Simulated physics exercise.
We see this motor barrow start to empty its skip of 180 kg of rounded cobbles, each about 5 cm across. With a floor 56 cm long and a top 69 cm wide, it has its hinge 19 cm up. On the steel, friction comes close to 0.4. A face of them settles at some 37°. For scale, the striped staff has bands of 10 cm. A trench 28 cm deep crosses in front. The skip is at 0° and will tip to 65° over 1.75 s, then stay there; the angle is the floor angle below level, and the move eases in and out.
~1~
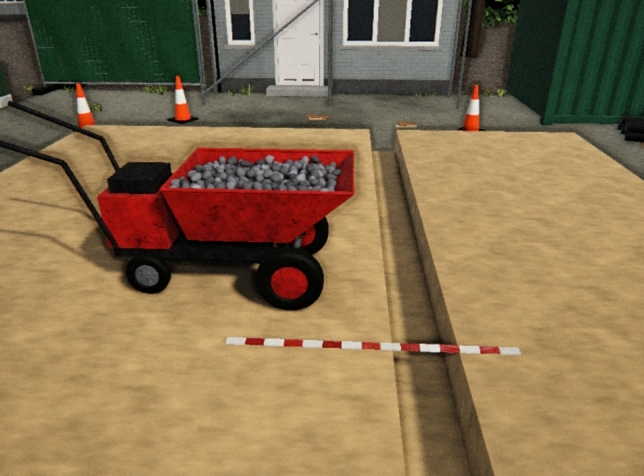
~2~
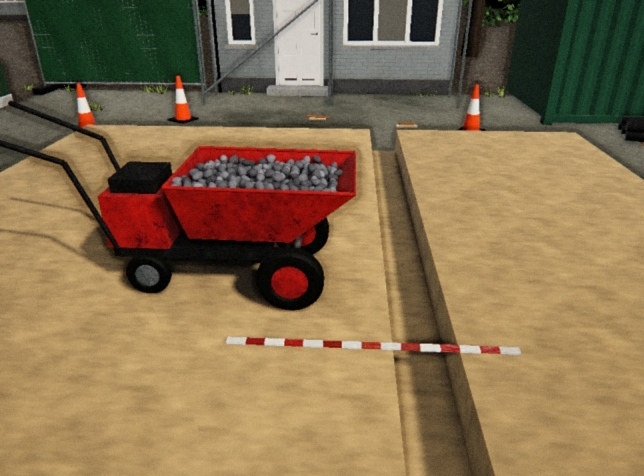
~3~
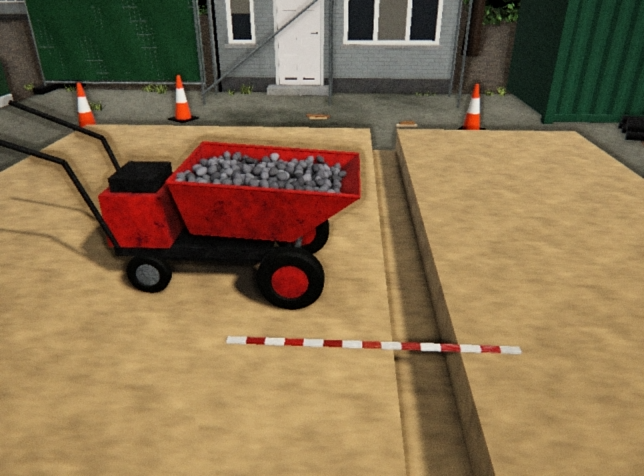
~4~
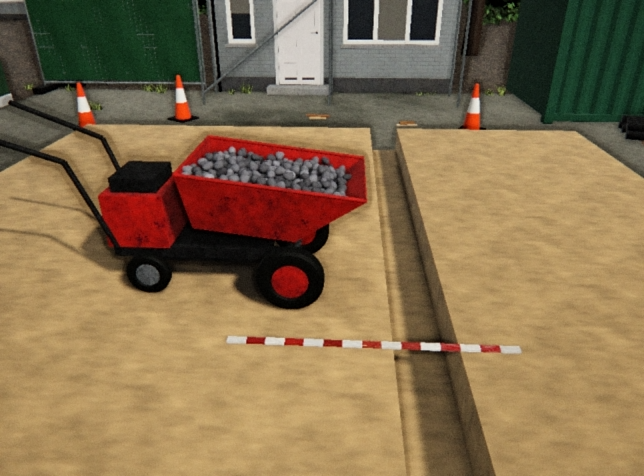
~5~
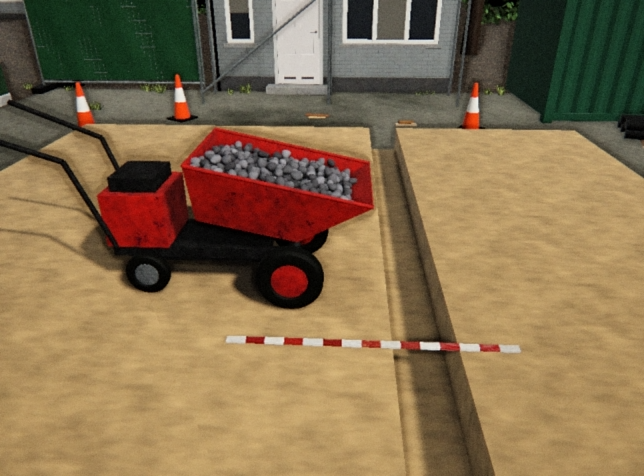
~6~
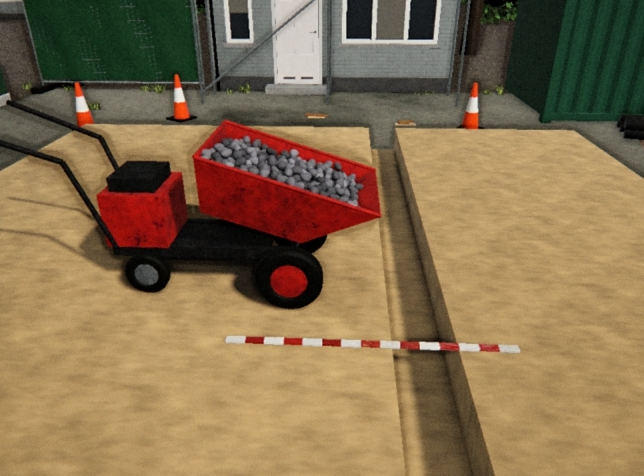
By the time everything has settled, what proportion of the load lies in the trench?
About 85 percent of the load.
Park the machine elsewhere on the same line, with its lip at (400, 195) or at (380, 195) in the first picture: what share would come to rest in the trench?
Near 10 and near 50 percent.
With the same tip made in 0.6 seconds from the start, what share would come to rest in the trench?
Something close to 70 per cent.
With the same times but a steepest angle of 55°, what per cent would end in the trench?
Then close to 80 per cent.
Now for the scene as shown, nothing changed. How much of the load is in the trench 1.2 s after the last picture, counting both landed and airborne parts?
Some 40 per cent of the load by that point.
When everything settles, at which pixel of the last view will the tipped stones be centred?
At about pixel (417, 302) in the last view.
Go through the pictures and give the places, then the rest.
In the first picture, the skip is at 0°, its lip at (354, 194); the top of the load is at (250, 170).
In the second picture, the skip is at 1°, its lip at (356, 195); the top of the load is at (246, 169).
In the third picture, lip at (360, 197), floor tilted 3°, highest stones at (228, 166).
In the fourth picture, lip at (367, 201), floor tilted 7°, highest stones at (224, 160).
In the fifth picture, lip at (373, 208), floor tilted 12°, highest stones at (226, 154).
In the sixth picture, lip at (381, 216), floor tilted 18°, highest stones at (230, 147).
Then, 0.7 s after the last picture the floor is at 55°, 100 % in the skip; the foremost stones are at (406, 251).
Then, 1.2 s after the last picture the floor is at 65°, 51 % in the skip, 42 % in the trench, 7 % past the trench; the foremost stones are at (482, 283).
Then, 1.6 s after the last picture the floor is at 65°, 21 % in the skip, 65 % in the trench, 14 % past the trench; the foremost stones are at (528, 287).
Then, 3.6 s after the last picture the floor is at 65°, 0 % in the skip, 85 % in the trench, 15 % past the trench; the foremost stones are at (540, 281).
